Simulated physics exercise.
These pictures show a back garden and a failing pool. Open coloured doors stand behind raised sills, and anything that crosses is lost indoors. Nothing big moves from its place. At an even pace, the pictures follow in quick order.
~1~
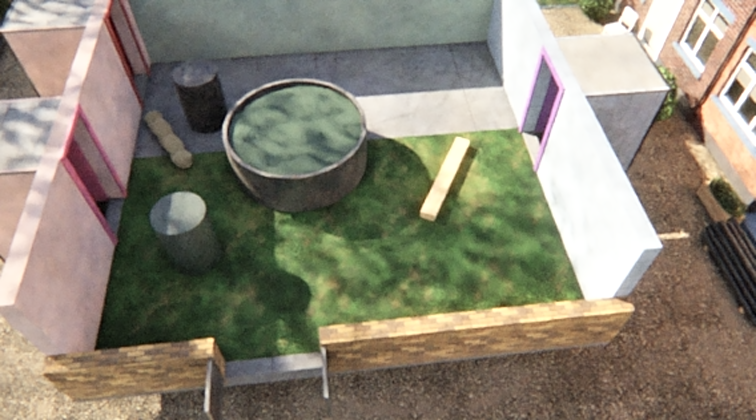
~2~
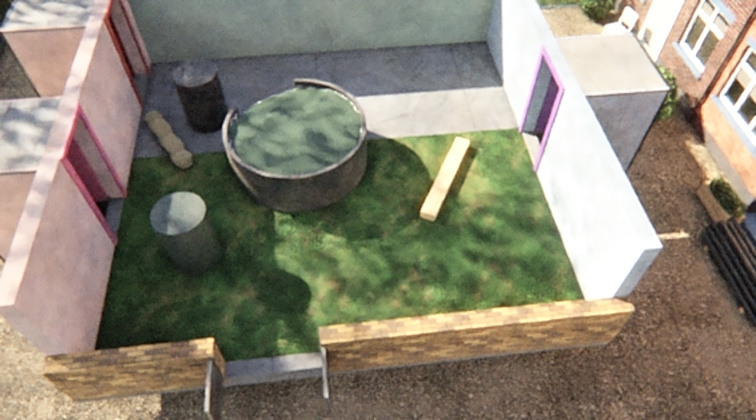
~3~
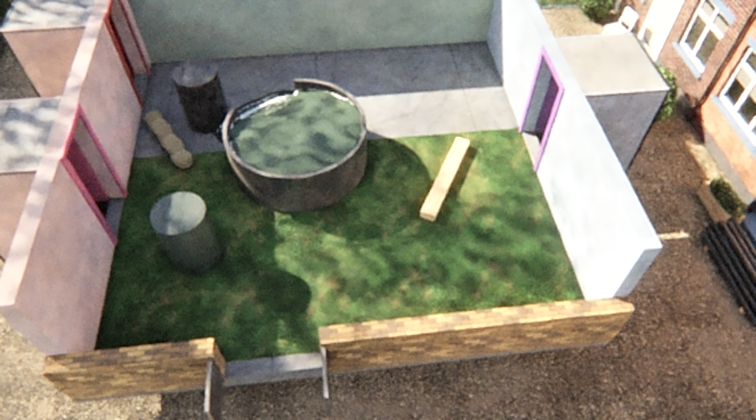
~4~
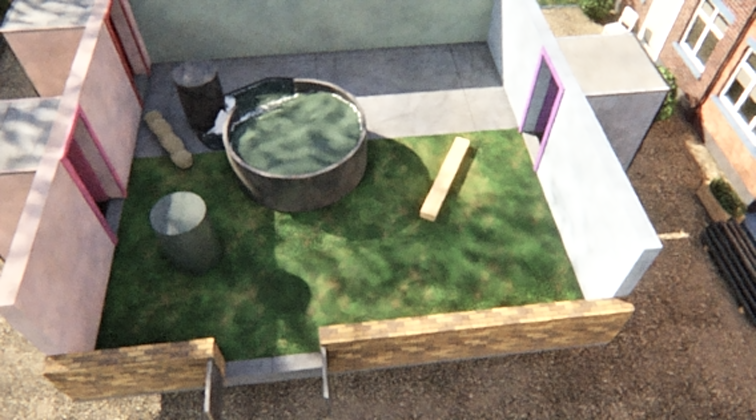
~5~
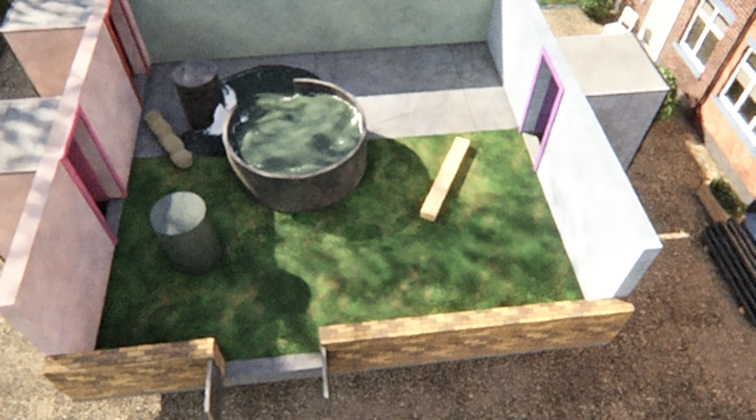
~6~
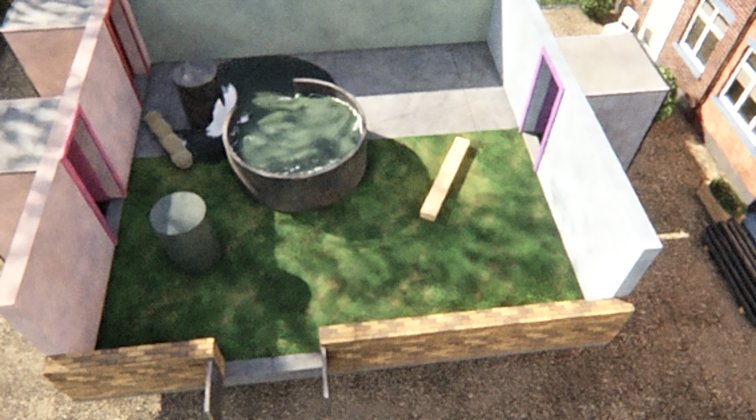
In a walled back garden, water pours from the round tank's far side and spreads across paving.
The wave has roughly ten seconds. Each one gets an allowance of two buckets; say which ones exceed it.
Outcome: The red door exceeds two buckets. The pink door exceeds two buckets. The purple door exceeds two buckets.
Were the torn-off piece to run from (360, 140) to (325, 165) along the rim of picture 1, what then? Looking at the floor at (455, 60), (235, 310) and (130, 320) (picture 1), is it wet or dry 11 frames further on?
Untouched, untouched, untouched.
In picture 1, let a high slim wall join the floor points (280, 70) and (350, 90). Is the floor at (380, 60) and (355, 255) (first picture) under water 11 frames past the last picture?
Result by location - first soaked, second parched.
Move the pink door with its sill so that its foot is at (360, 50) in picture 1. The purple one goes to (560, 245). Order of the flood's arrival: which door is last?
That is the door marked purple.
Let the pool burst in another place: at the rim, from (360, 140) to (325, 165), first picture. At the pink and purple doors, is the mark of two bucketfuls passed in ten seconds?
As it turns out, the pink door comes in lower; as for the purple door, it surpasses the cutoff.
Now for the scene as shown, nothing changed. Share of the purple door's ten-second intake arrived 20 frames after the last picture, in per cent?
Some 0 in a hundred.
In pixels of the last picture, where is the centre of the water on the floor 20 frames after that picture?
I'd point to (273, 121).
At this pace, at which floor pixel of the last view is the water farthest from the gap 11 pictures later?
I'd point to (425, 49).
A moment on, water covers 15 % of the floor; the red door not reached, the pink door not reached, the purple door not reached.
Next, water covers 25 % of the floor; the red door over two buckets in, the pink door not reached, the purple door not reached.
Then, water covers 50 % of the floor; the red door far over two buckets in, the pink door wet at the sill, nothing in, the purple door not reached.
Later, water covers 70 % of the floor; the red door far over two buckets in, the pink door under two buckets in, the purple door under two buckets in.
In the end, water covers 95 % of the floor; the red door far over two buckets in, the pink door over two buckets in, the purple door over two buckets in.
